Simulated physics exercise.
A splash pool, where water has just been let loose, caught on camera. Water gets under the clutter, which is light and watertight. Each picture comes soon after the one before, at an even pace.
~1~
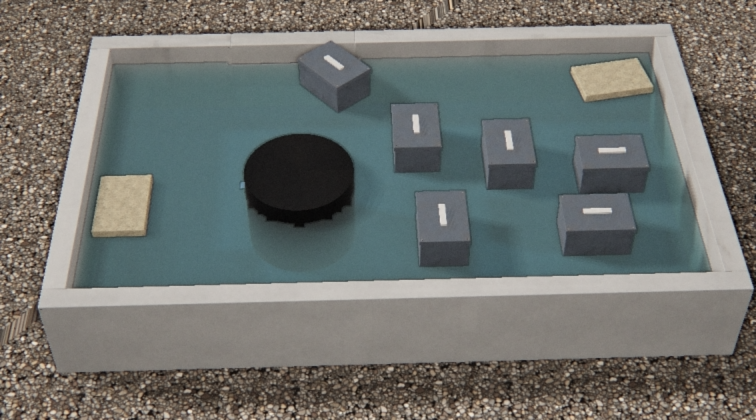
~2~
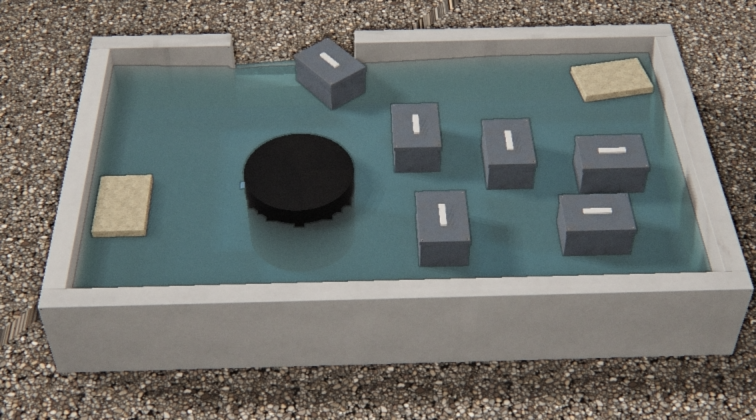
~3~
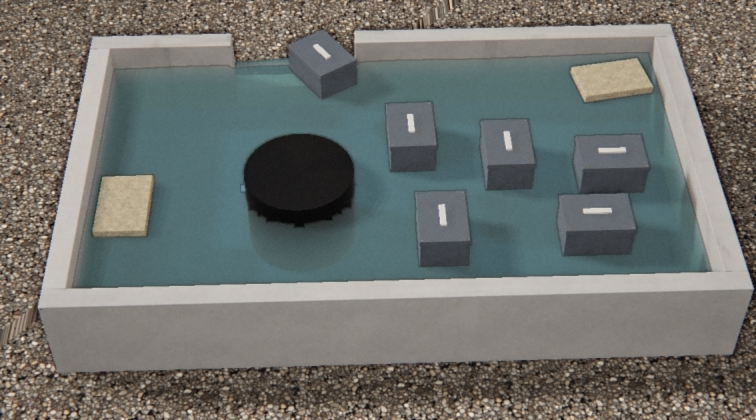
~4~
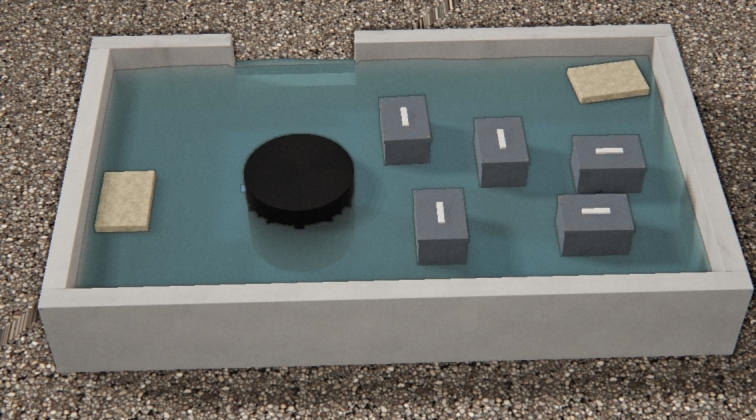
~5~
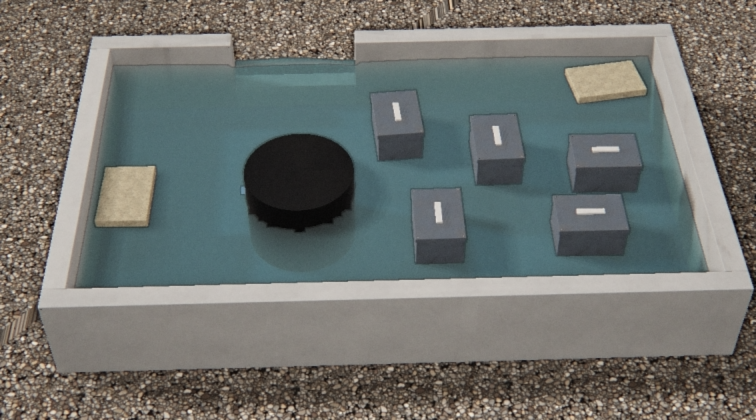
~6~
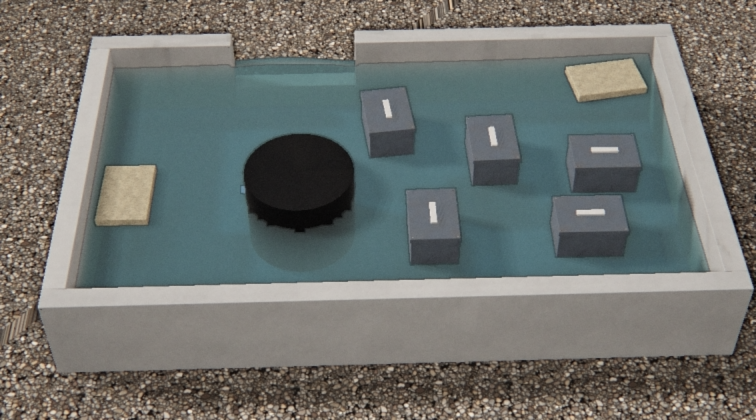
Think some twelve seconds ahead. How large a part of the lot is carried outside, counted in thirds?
The fraction that goes is likely to be smaller than a third.
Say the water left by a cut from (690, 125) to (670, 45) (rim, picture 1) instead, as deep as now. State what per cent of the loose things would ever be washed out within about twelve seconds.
Some 40 per cent of the things, roughly.
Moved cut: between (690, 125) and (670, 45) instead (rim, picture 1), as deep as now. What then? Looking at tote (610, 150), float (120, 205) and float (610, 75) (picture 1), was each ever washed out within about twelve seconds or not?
Following that order: Escaped; remains behind; escaped.
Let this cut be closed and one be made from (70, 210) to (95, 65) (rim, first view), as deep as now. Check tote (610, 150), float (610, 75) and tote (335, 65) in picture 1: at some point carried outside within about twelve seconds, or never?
Retained, retained, lost.
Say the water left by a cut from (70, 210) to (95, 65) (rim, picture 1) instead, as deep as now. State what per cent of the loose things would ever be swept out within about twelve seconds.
About 20 %.
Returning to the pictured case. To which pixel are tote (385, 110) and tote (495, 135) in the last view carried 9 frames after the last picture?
(327, 75) and (468, 132), approximately.
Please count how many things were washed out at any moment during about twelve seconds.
By my count, 2.
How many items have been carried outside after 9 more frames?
By then the total stands at 1.
A moment on, 1 of 8 are out; 7 afloat.
Next, 1 of 8 are out; 7 afloat.
Later, 2 of 8 are out; 6 afloat.
In the end, 2 of 8 are out; 6 afloat.
